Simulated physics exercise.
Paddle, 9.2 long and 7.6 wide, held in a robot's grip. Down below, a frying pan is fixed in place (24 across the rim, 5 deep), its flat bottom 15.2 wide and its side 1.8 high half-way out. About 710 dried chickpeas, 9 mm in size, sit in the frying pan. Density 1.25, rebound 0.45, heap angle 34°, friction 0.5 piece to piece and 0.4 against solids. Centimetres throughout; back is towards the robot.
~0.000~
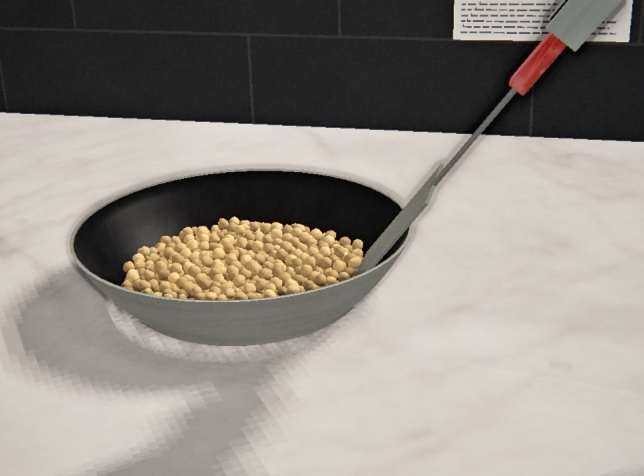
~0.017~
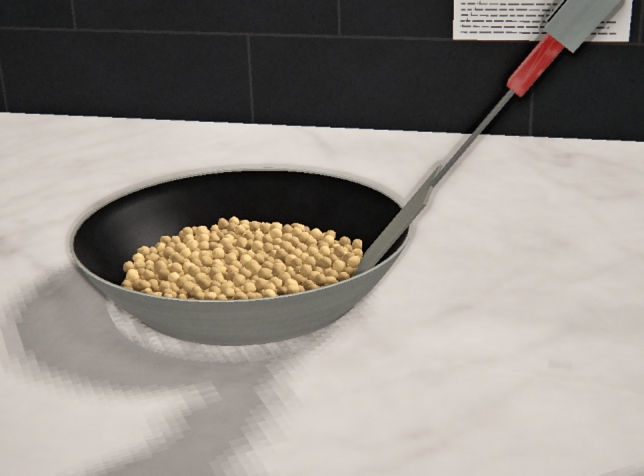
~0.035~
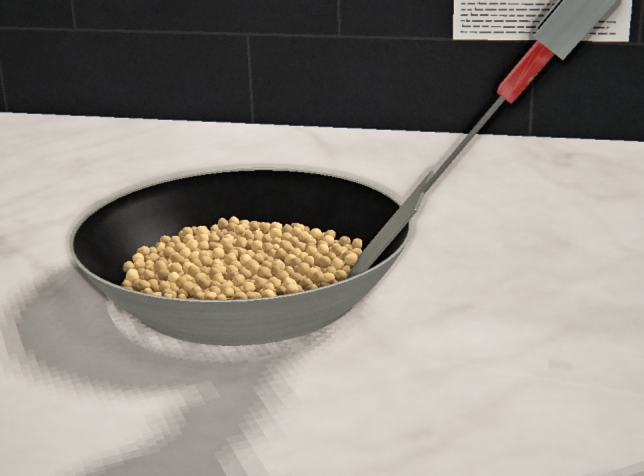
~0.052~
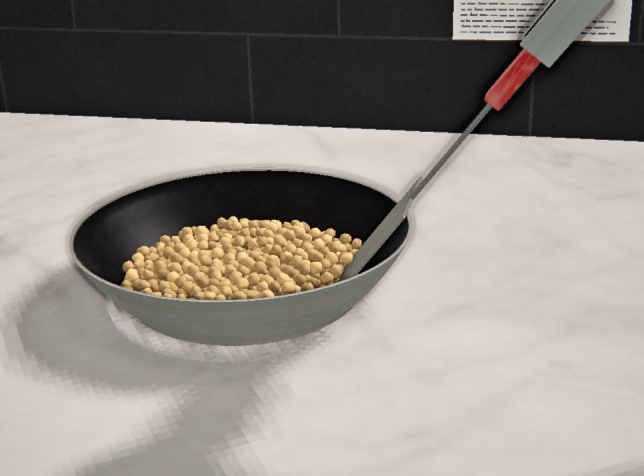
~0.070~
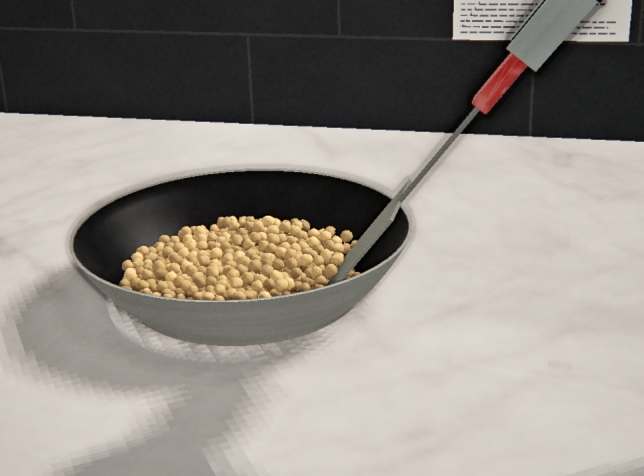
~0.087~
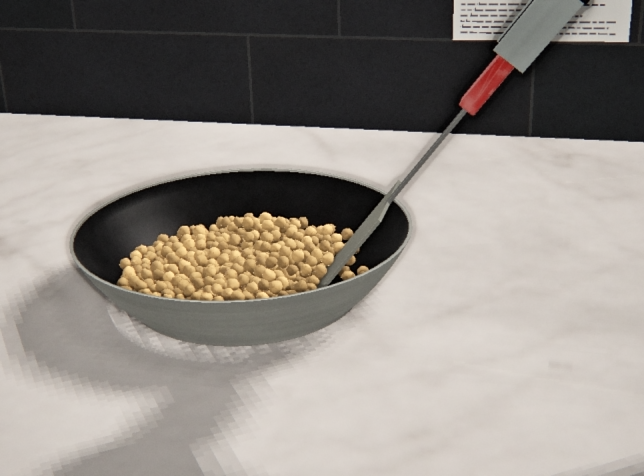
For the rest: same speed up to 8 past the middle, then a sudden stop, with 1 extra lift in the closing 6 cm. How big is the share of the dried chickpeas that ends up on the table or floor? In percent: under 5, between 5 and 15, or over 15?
Between 5 and 15 percent.
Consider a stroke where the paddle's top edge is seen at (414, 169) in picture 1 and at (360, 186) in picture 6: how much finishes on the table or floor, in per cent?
Close to 15 in a hundred.
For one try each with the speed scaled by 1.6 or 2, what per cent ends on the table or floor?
Some 20 per cent, then some 30 per cent, on the table or floor.
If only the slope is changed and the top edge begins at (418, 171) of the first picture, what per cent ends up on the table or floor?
Roughly 10 percent ends on the table or floor.
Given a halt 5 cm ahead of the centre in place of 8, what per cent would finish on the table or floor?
With that change, I'd expect about 0 per cent.
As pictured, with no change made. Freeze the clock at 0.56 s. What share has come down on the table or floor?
Around 8 percent.
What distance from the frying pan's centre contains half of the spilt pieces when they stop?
Looks like roughly 18 centimetres to me.
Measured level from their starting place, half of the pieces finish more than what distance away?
About 3 centimetres.
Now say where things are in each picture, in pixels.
In the first frame, the paddle top edge at (435, 183), sloping 53°; upper third of the load around (245, 268), from x 125 to 360, top at y 225; 707 in the frying pan.
In the second frame, the paddle top edge at (434, 184), sloping 53°; upper third of the load around (243, 267), from x 125 to 360, top at y 225.
In the third frame, the paddle top edge at (425, 189), sloping 53°; upper third of the load around (246, 267), from x 125 to 355, top at y 225.
In the fourth frame, the paddle top edge at (413, 196), sloping 53°; upper third of the load around (254, 264), from x 125 to 355, top at y 225.
In the fifth frame, the paddle top edge at (402, 199), sloping 53°; upper third of the load around (251, 260), from x 125 to 355, top at y 220.
In the sixth frame, the paddle top edge at (390, 200), sloping 53°; upper third of the load around (249, 259), from x 125 to 365, top at y 220; 707 in the frying pan.
After 0.19 s, sloping 53°, highest piece 6 above the table; 706 in the frying pan, 1 on the blade or in flight.
After 0.30 s, sloping 53°, highest piece 6 above the table; 706 in the frying pan, 1 on the table or floor.
After 0.56 s, sloping 53°, highest piece 6 above the table; 641 in the frying pan, 56 on the table or floor, 10 on the blade or in flight.
After 1.61 s, sloping 53°, highest piece 6 above the table; 641 in the frying pan, 66 on the table or floor.
In the end, 641 in the frying pan, 66 on the table or floor. That is 9 % on the table or floor.
